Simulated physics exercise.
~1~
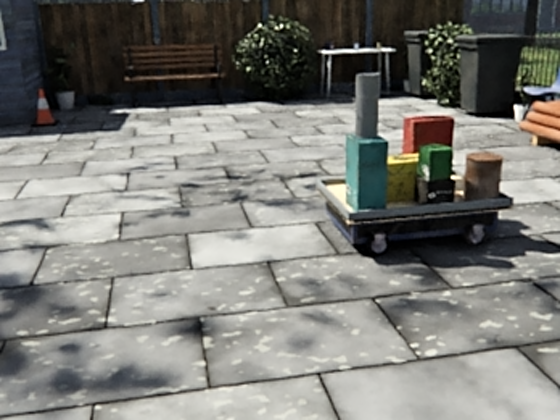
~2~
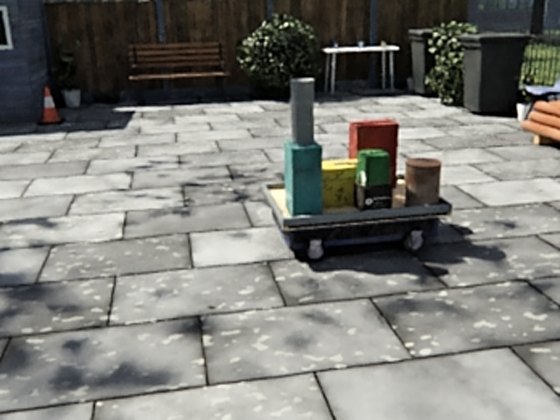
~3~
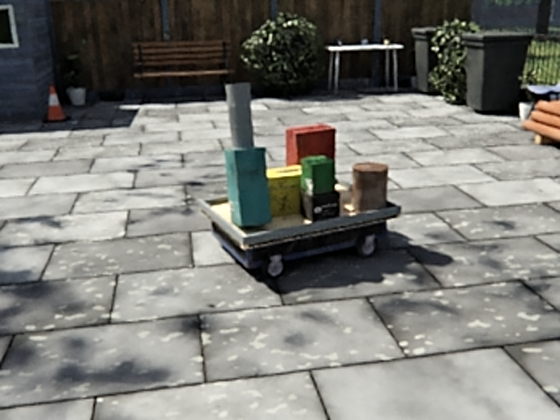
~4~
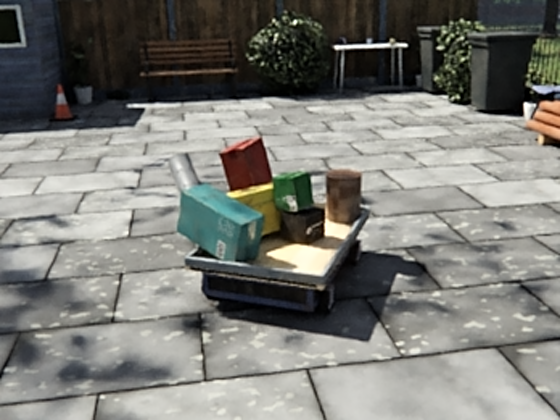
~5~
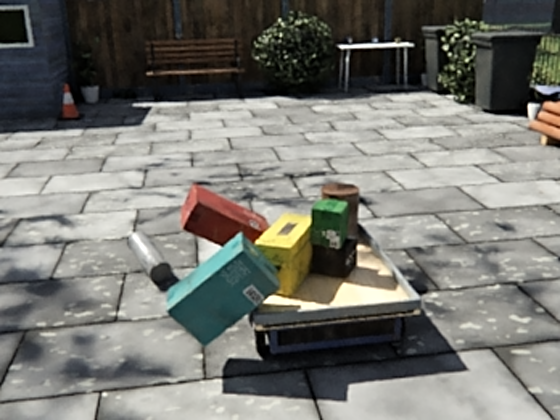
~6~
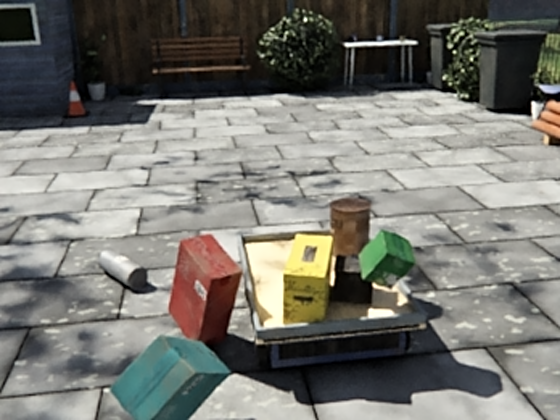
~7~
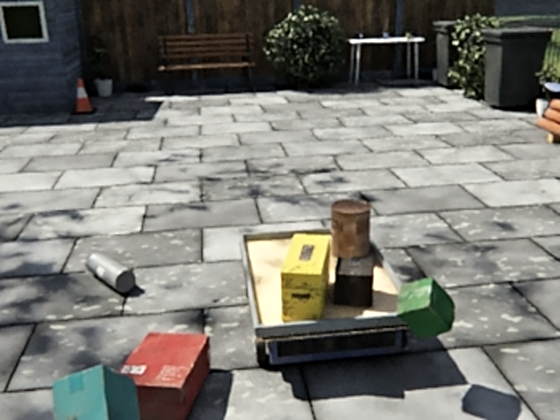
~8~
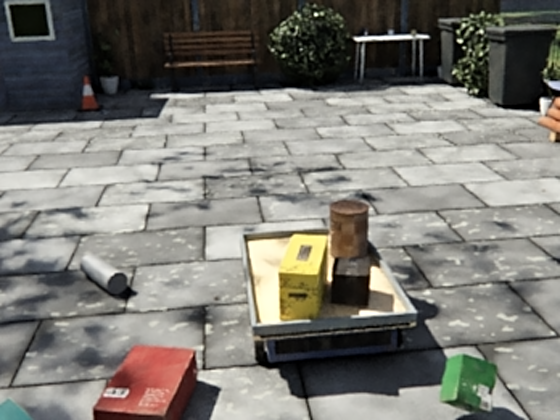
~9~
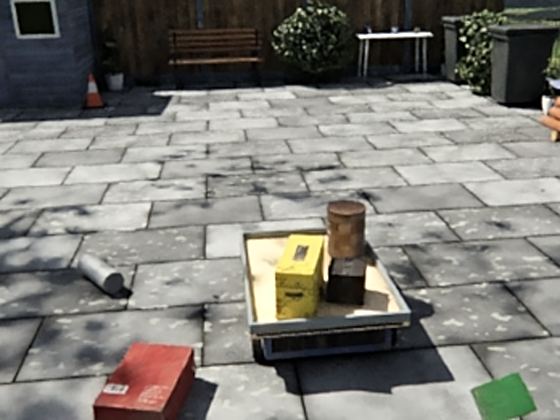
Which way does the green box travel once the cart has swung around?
The green box moves down, drifting to the right as well, as it tumbles off the cart's right side onto the paving.
On a paved patio, a turning cart sheds four items and stops with three aboard.
